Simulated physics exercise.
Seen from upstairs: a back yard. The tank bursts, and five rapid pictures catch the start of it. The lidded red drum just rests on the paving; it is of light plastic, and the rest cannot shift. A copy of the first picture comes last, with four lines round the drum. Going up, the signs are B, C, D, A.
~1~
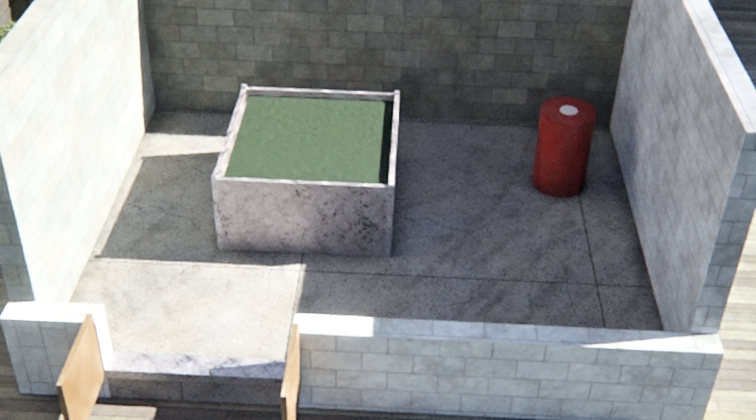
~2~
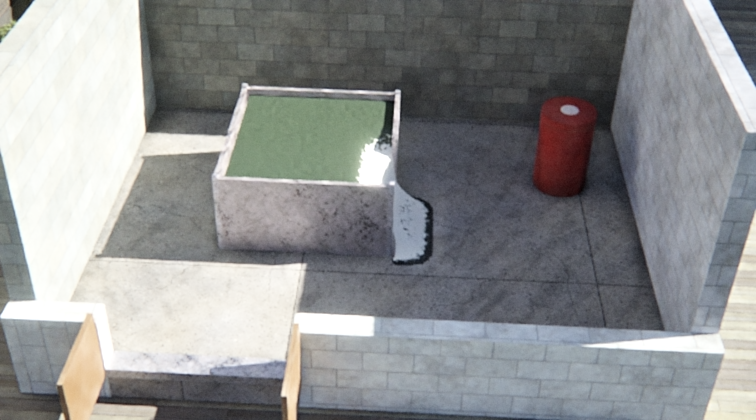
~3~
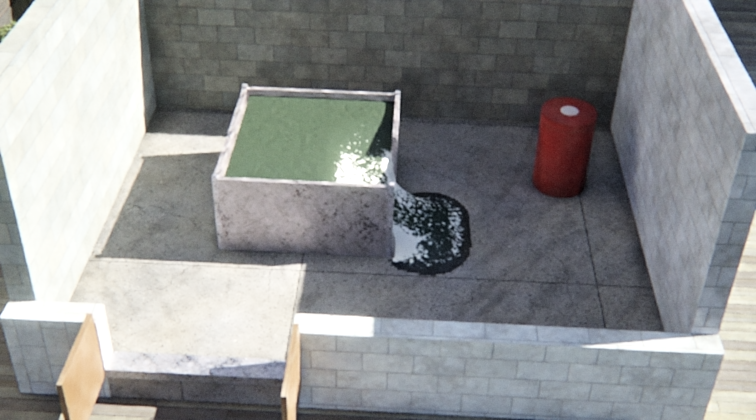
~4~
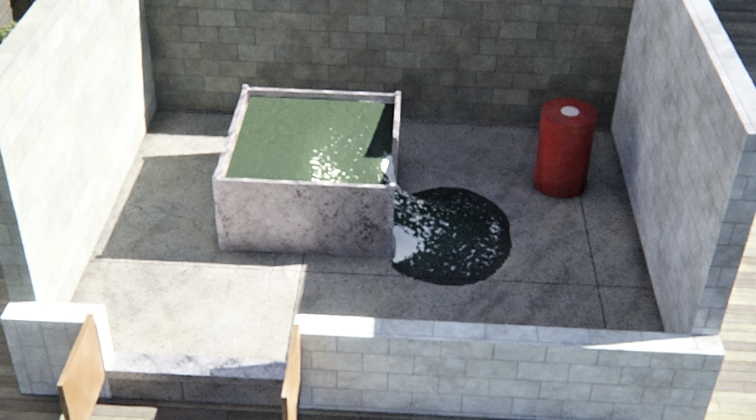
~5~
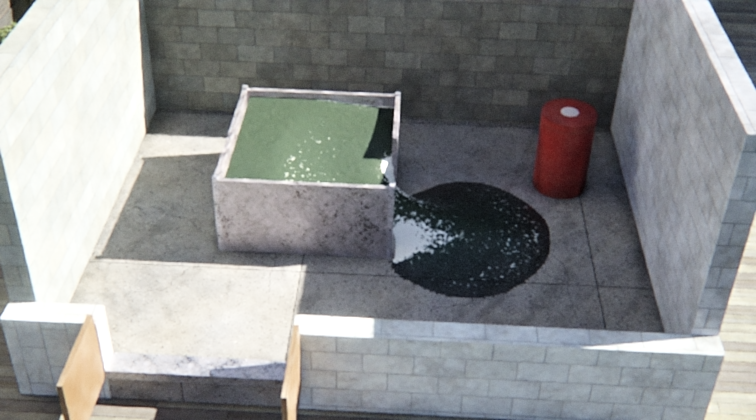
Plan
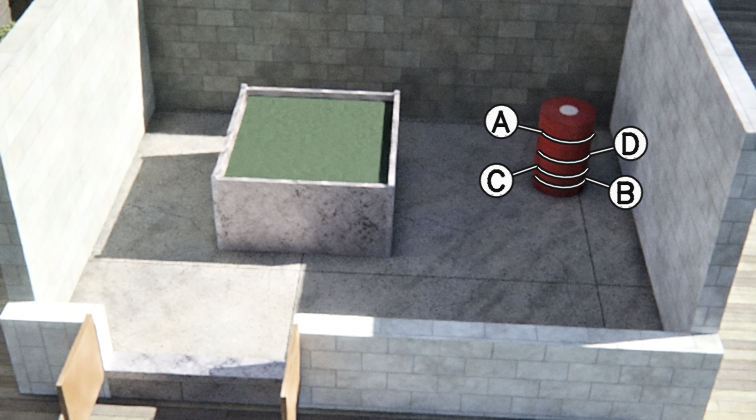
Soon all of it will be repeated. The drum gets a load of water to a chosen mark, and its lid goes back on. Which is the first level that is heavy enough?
It is C.
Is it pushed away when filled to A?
No, that is safe.
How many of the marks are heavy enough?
Three of them.
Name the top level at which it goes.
That is level B.
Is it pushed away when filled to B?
Yes, that goes wrong.
On the marked copy, A at (569, 142); B at (562, 187); C at (564, 177); D at (566, 162); from the bottom up B, C, D, A.
With A, it does not move.
With B, it is pushed about 3 times its own width away.
With C, it does not move.
With D, it does not move.
